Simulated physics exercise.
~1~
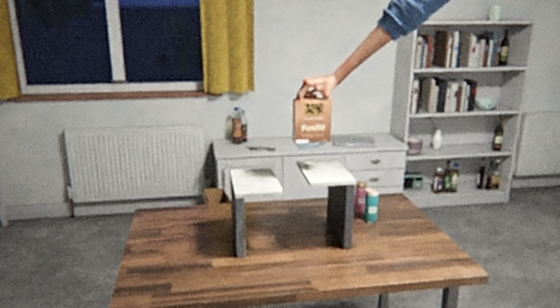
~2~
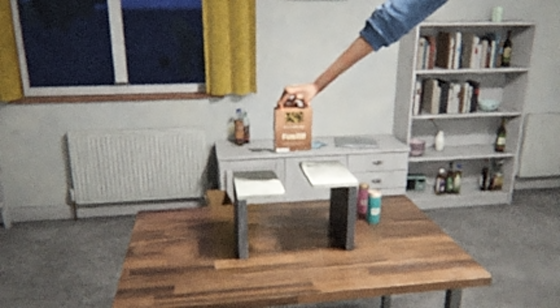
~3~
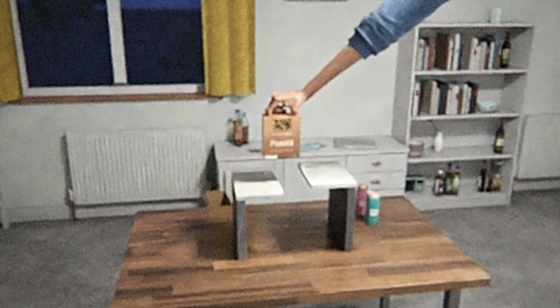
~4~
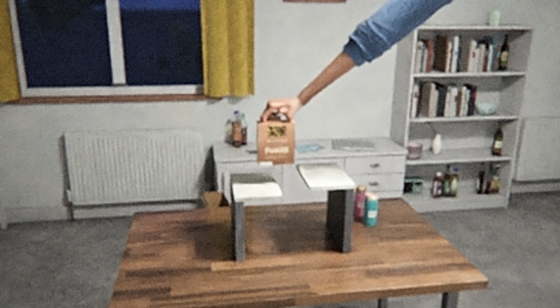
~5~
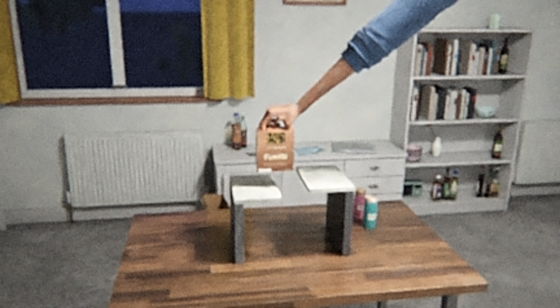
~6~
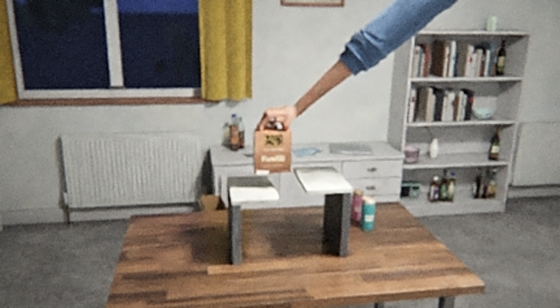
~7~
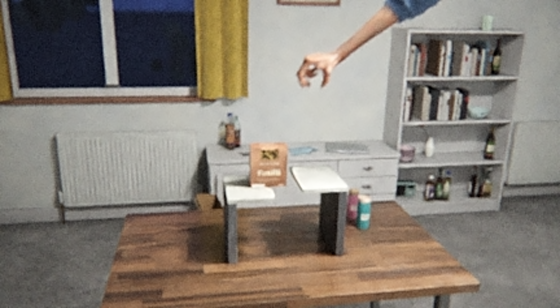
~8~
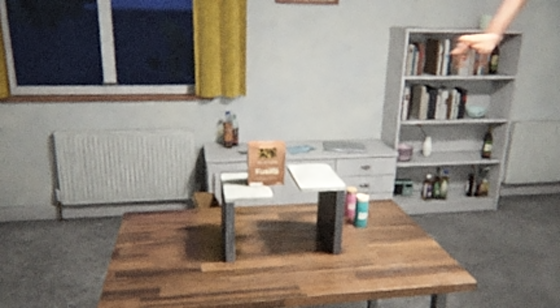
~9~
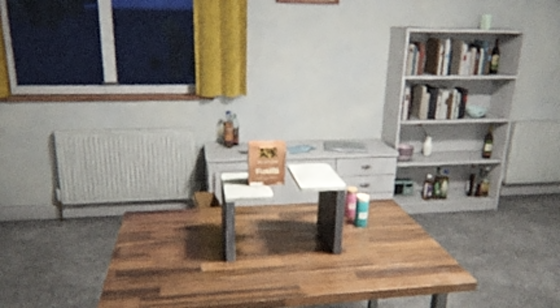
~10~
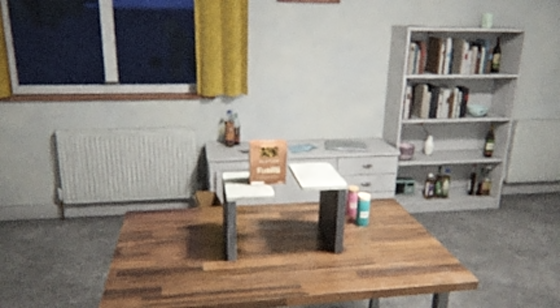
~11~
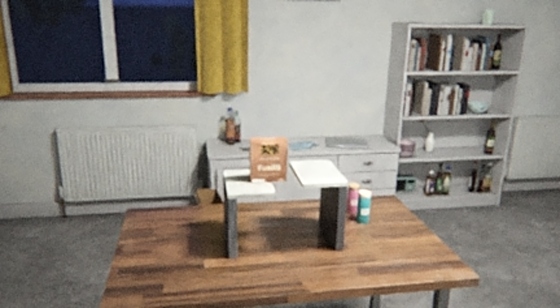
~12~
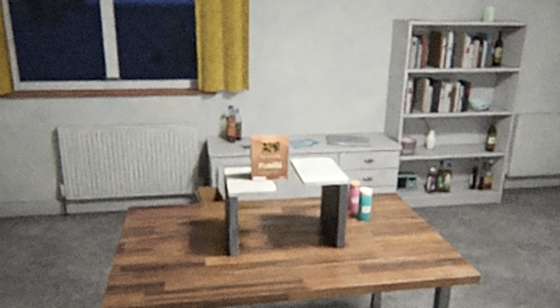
In a grey room with yellow curtains, a radiator and a bookcase, a slightly swaying view looks across a wooden table at two dark supports standing a little apart, each with a pale top. A pink and a turquoise shaker stand behind them to the right. A hand in a blue sleeve reaches in from the upper right, holding an upright orange packet above the supports. It carries the packet left and lowers it toward the left support. The fingers let go and the hand withdraws to the right. The packet stays upright, lodged on top, while the shakers remain in place.
